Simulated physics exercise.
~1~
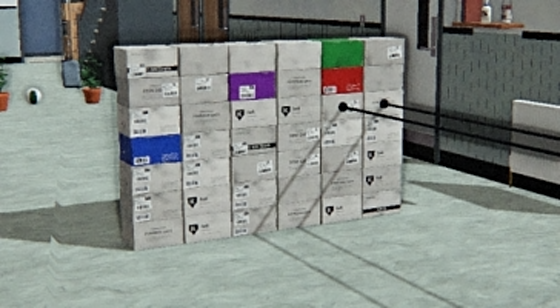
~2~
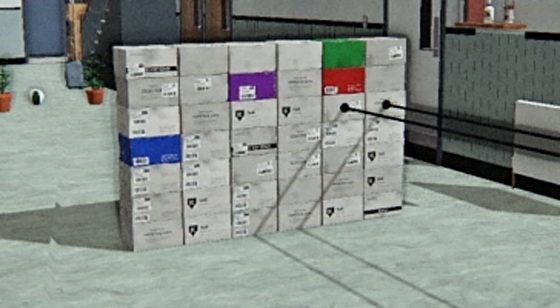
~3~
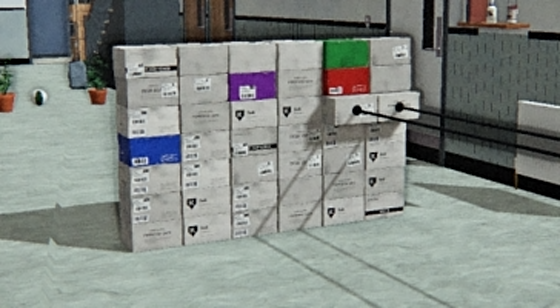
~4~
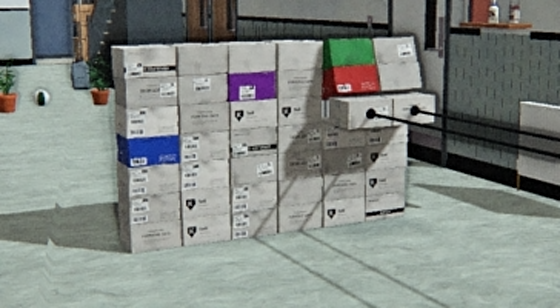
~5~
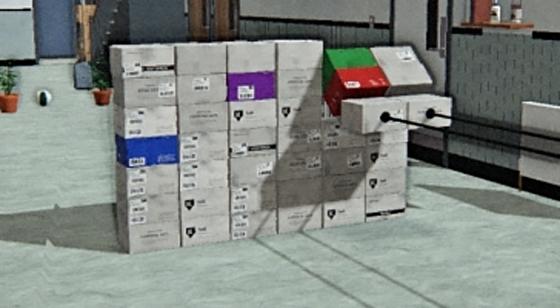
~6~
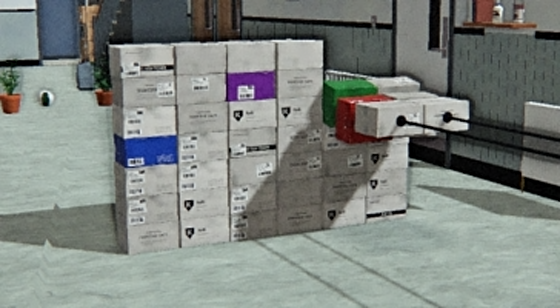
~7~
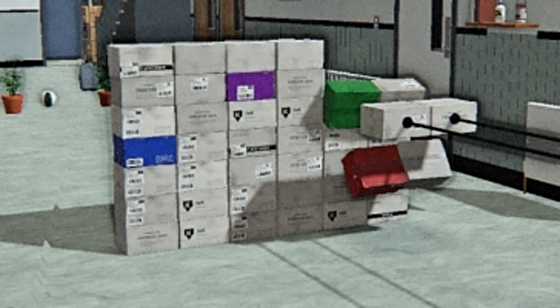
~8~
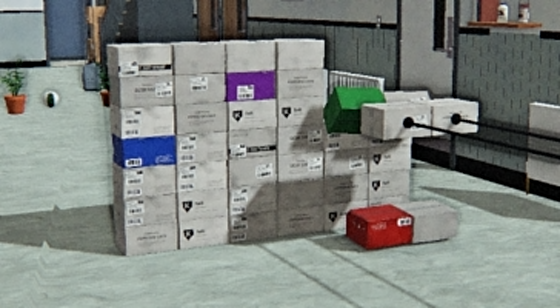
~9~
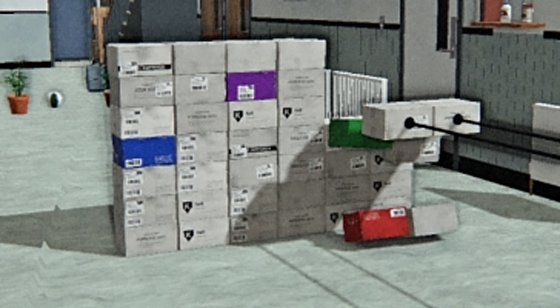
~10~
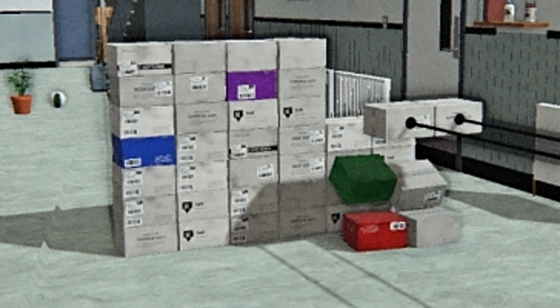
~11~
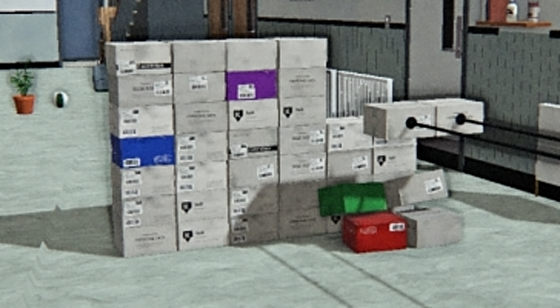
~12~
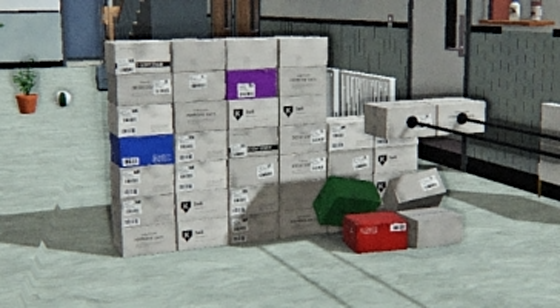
In this clip, two dark rods draw a pair of neighbouring pale boxes rightward from a stacked wall, and the red, green and nearby pale boxes tip and tumble to the ground, ending in a small heap while the blue and purple boxes stay in place.
